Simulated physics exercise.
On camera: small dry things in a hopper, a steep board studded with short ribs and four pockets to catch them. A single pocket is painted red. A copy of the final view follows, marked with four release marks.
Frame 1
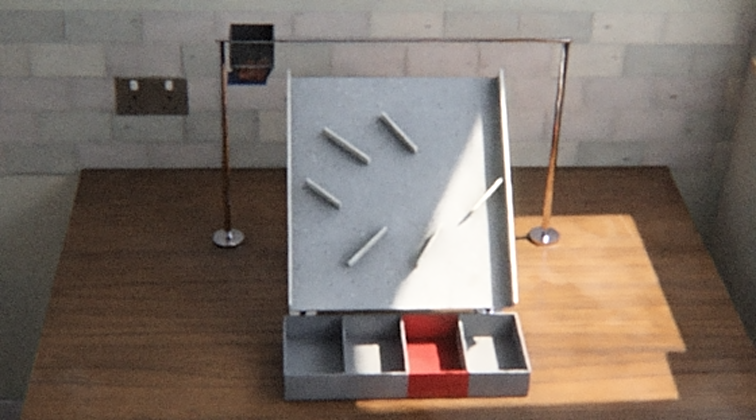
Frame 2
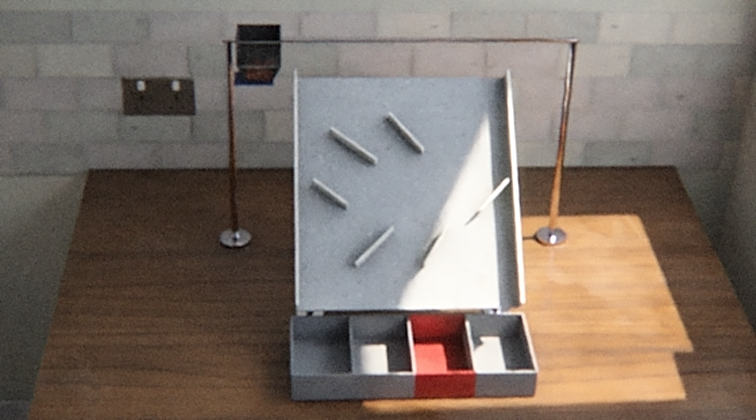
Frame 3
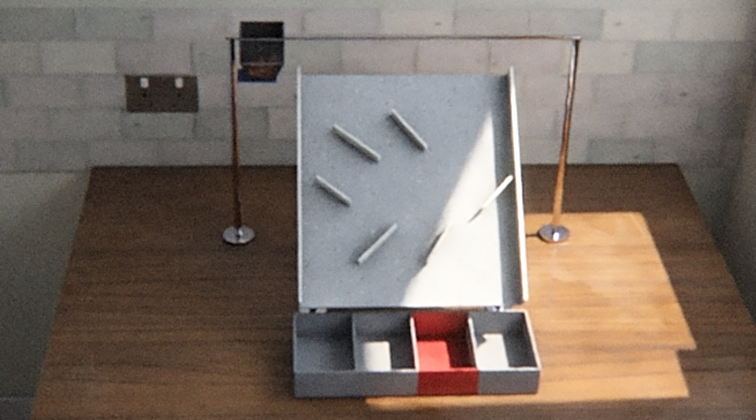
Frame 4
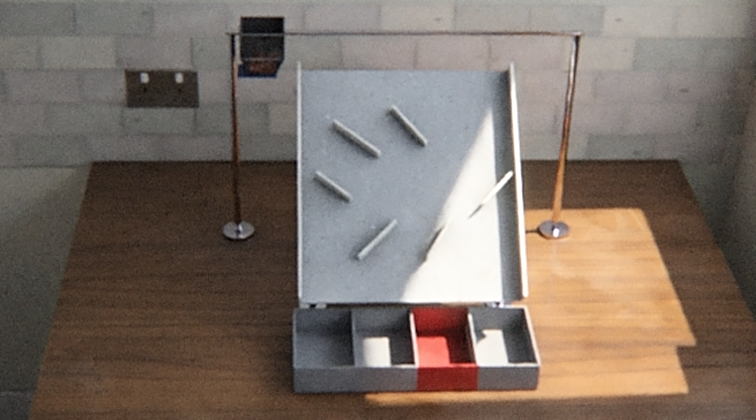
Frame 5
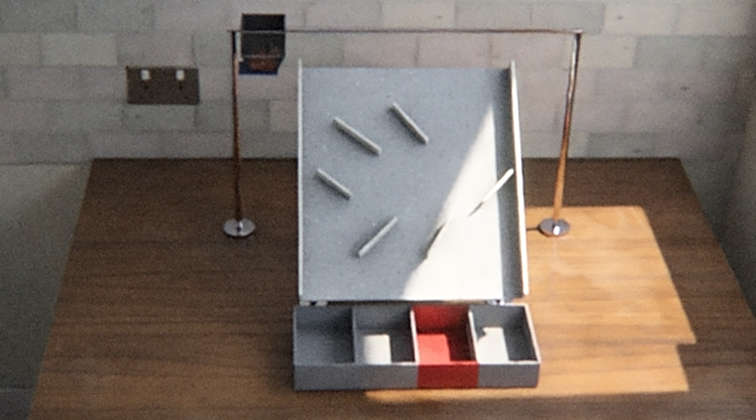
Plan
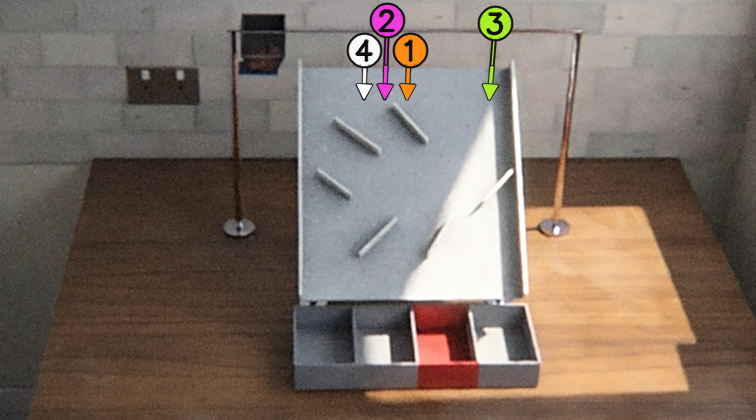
A grey ribbed board stands above four pockets, one red, as the view shifts slightly.
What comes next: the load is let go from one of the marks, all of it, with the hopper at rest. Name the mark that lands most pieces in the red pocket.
3.
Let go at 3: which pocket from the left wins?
The third from the left.
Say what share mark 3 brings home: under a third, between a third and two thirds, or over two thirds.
It is over two thirds.
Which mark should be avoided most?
1.
On the marked copy, mark 1 meets the board at (407, 93); mark 2 meets the board at (384, 93); mark 3 meets the board at (489, 94); mark 4 meets the board at (364, 93).
If 1 is chosen, a small part in the red pocket, most in other pockets.
If 2 is chosen, about a quarter in the red pocket, most in other pockets.
If 3 is chosen, most in the red pocket, a small part in other pockets, a stray few held on the board.
If 4 is chosen, about a third in the red pocket, about two thirds in other pockets.
